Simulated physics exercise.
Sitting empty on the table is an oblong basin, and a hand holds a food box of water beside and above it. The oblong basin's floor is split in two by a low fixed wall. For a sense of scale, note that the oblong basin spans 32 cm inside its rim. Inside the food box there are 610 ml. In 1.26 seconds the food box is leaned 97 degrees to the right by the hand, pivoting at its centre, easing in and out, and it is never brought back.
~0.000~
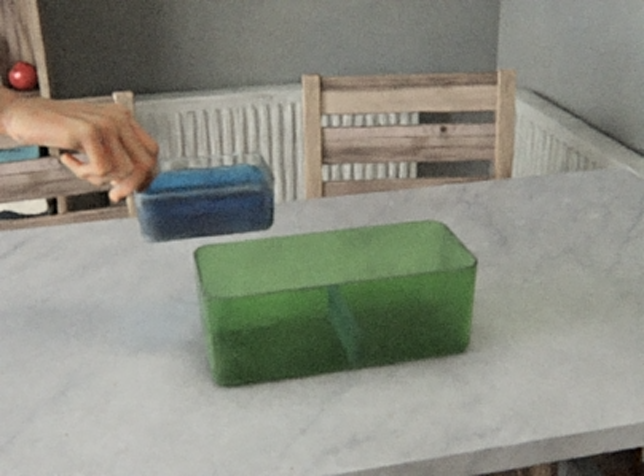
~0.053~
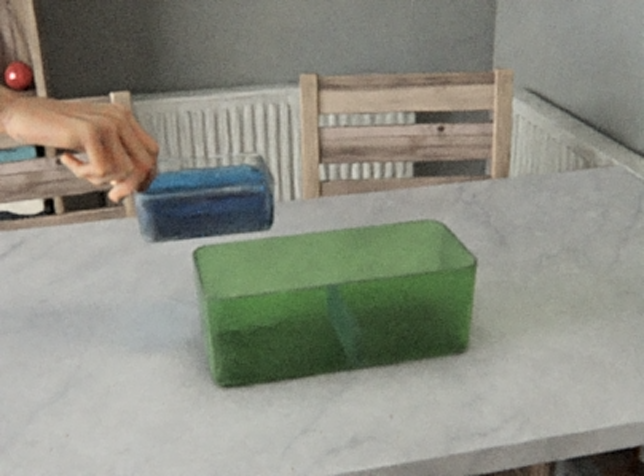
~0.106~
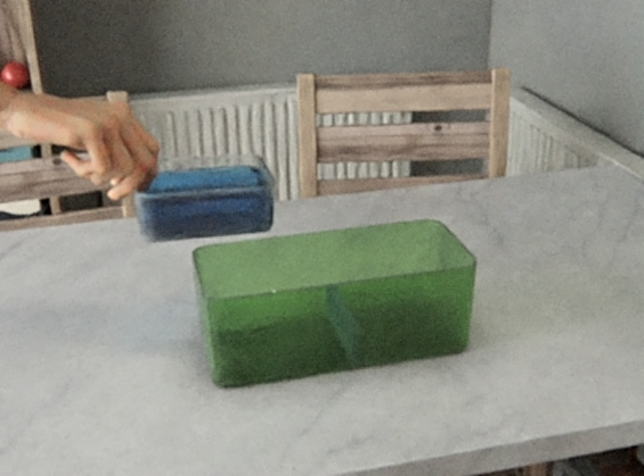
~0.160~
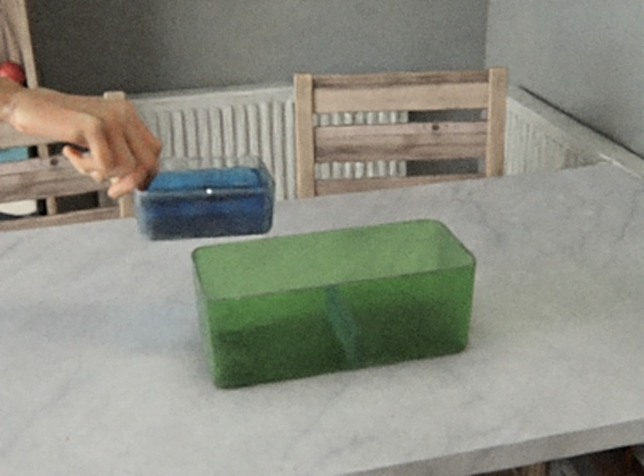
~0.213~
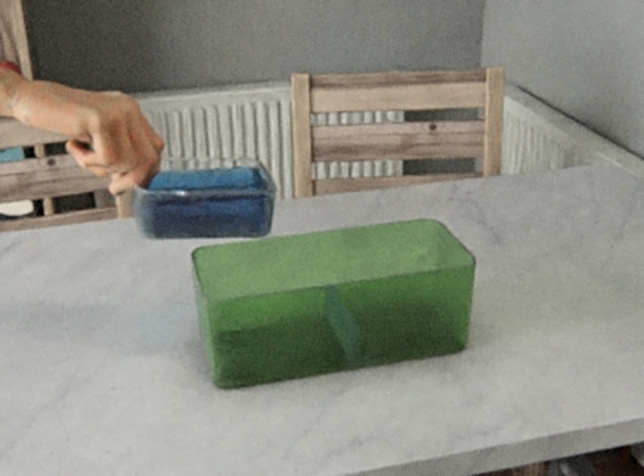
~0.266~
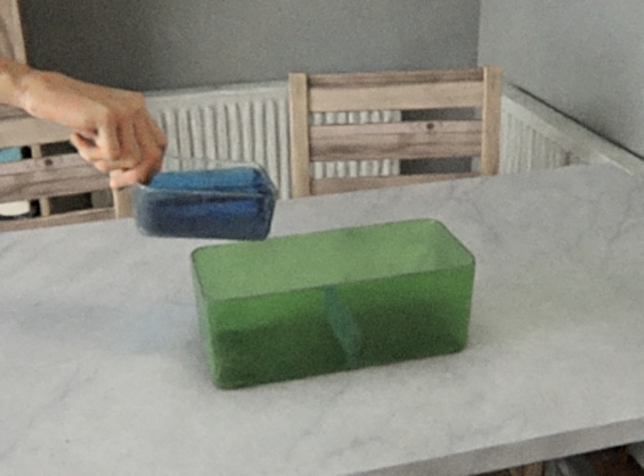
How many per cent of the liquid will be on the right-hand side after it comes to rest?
Some 6 per cent will be on the right-hand side.
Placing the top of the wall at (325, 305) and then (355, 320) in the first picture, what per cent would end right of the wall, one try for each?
I'd put it at about 40 per cent for the first and about 20 per cent for the second.
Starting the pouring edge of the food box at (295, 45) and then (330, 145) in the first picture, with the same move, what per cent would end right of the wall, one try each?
Near 65 in a hundred on the first go and near 75 in a hundred on the second.
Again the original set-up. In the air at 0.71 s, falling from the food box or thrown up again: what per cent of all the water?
Some 32 per cent, I reckon.
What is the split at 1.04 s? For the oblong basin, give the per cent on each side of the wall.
Left about 82, right about 5.
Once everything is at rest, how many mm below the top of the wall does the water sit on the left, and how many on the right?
The left comes to roughly 18 mm and the right to roughly 44 mm.
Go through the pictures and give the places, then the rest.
In the first picture, it leans 0°; its right rim is at (267, 169); the water meets the walls at (137, 188) and (265, 176); the oblong basin's rim runs from (199, 274) to (460, 243); the wall's top is at (344, 308).
In the second picture, it leans 0°; its right rim is at (267, 169); the water meets the walls at (136, 189) and (265, 176).
In the third picture, it leans 2°; its right rim is at (267, 171); the water meets the walls at (136, 189) and (265, 177).
In the fourth picture, it leans 4°; its right rim is at (268, 173); the water meets the walls at (136, 189) and (265, 178).
In the fifth picture, it leans 7°; its right rim is at (268, 177); the water meets the walls at (136, 188) and (265, 178).
In the sixth picture, it leans 10°; its right rim is at (269, 181); the water meets the walls at (136, 189) and (266, 179).
Then, 0.71 s in, the tilt is 59° and 39 per cent is still to pour, 29 is left of the wall and 0 right of it.
Then, 1.04 s in, the tilt is 90° and 9 per cent is still to pour, 82 is left of the wall and 5 right of it.
Then, 1.39 s in, the tilt is 97° and 1 per cent is still to pour, 92 is left of the wall and 6 right of it.
Then, 1.76 s in, the tilt is 97° and 0 per cent is still to pour, 93 is left of the wall and 6 right of it.
Finally, 93 per cent lies left of the wall, 6 right of it and 1 outside.
